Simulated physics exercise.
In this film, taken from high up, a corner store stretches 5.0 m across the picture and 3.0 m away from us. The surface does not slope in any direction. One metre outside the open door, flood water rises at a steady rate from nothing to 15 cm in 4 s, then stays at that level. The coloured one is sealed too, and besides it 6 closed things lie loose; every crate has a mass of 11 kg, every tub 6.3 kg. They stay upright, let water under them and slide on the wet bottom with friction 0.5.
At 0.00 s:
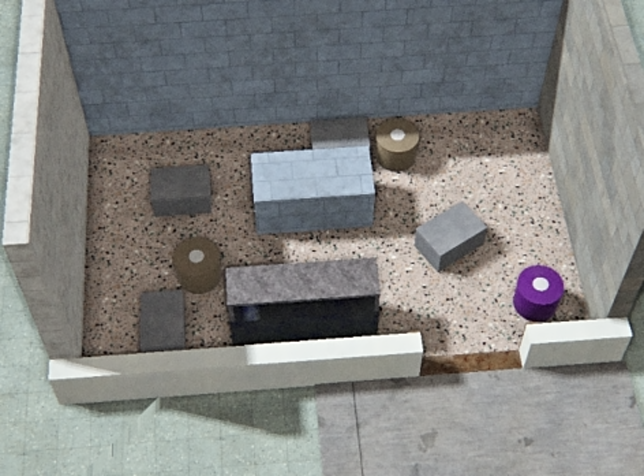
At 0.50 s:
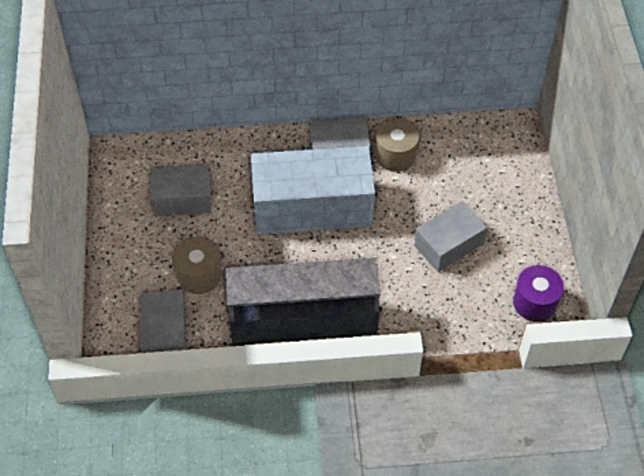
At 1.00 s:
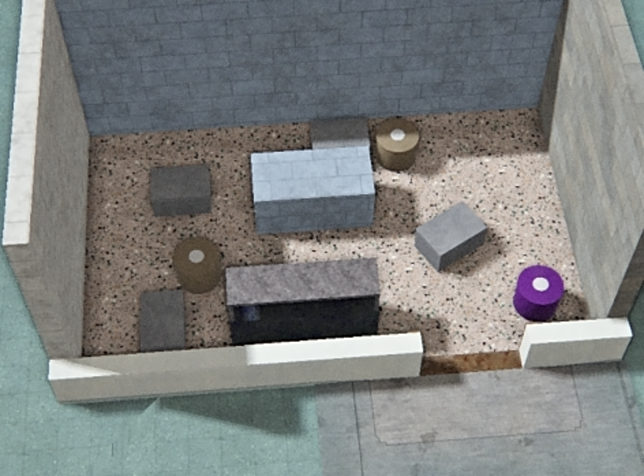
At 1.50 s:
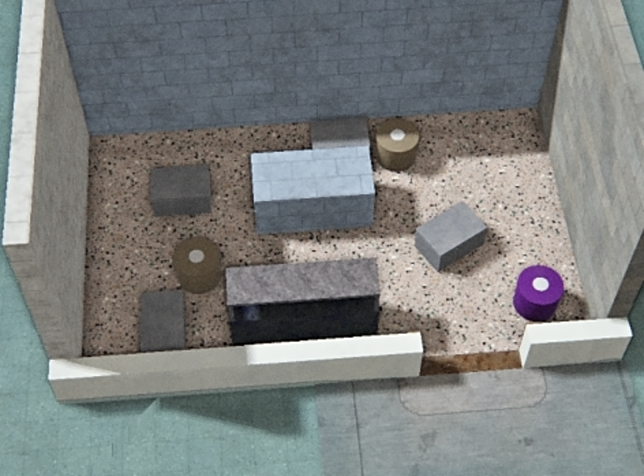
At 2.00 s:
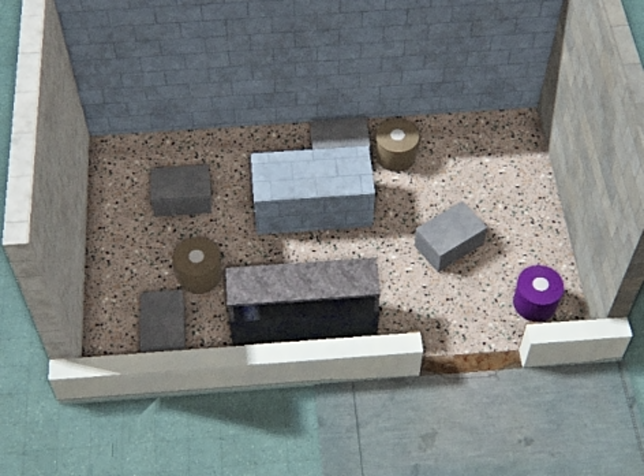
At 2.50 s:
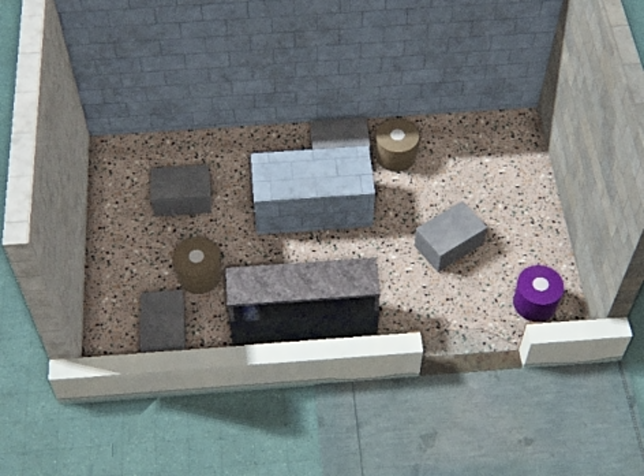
A small roofless room with a speckled floor, blue-grey block walls at the back and a doorway gap at the lower right is seen from high above. Grey boxes, a pale blue block and a long dark counter stand among two brownish tubs, with a purple tub near the gap at right. The objects and camera stay still, while faint markings shift on the paving outside and the brown doorway strip finally turns greyish.
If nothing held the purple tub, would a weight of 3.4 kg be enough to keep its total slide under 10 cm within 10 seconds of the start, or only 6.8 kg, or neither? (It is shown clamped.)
The heavier weight still falls short.
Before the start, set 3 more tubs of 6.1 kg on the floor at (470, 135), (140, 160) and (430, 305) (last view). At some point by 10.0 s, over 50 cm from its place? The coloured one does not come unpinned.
The first comes out below the threshold, the second below the threshold, the third above the threshold.
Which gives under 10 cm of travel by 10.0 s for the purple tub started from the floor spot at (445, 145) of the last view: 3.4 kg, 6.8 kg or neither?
It turns out that no load succeeds.
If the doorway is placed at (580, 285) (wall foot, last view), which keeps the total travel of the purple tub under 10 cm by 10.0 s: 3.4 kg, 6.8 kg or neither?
That way, neither mass suffices.
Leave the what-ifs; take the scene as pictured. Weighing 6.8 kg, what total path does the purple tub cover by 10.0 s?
Total distance: Near 30 cm.
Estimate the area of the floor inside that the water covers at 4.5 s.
I'd put it close to 3.5 m2.
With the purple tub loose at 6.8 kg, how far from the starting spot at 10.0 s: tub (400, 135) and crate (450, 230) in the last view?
They sit 100 cm and 140 cm away, in the order given.
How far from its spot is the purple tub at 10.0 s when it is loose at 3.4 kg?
I'd put it at roughly 30 cm.
After 3.5 s the purple tub would be 0 cm from its start with 3.4 kg and 0 cm from its start with 6.8 kg; 1 cm of water round it then.
After 4.5 s the purple tub would be 10 cm from its start with 3.4 kg and 0 cm from its start with 6.8 kg; 2 cm of water round it then.
After 7.0 s the purple tub would be 28 cm from its start with 3.4 kg and 3 cm from its start with 6.8 kg; 3 cm of water round it then.
After 10.0 s the purple tub would be 26 cm from its start with 3.4 kg and 17 cm from its start with 6.8 kg; 5 cm of water round it then.
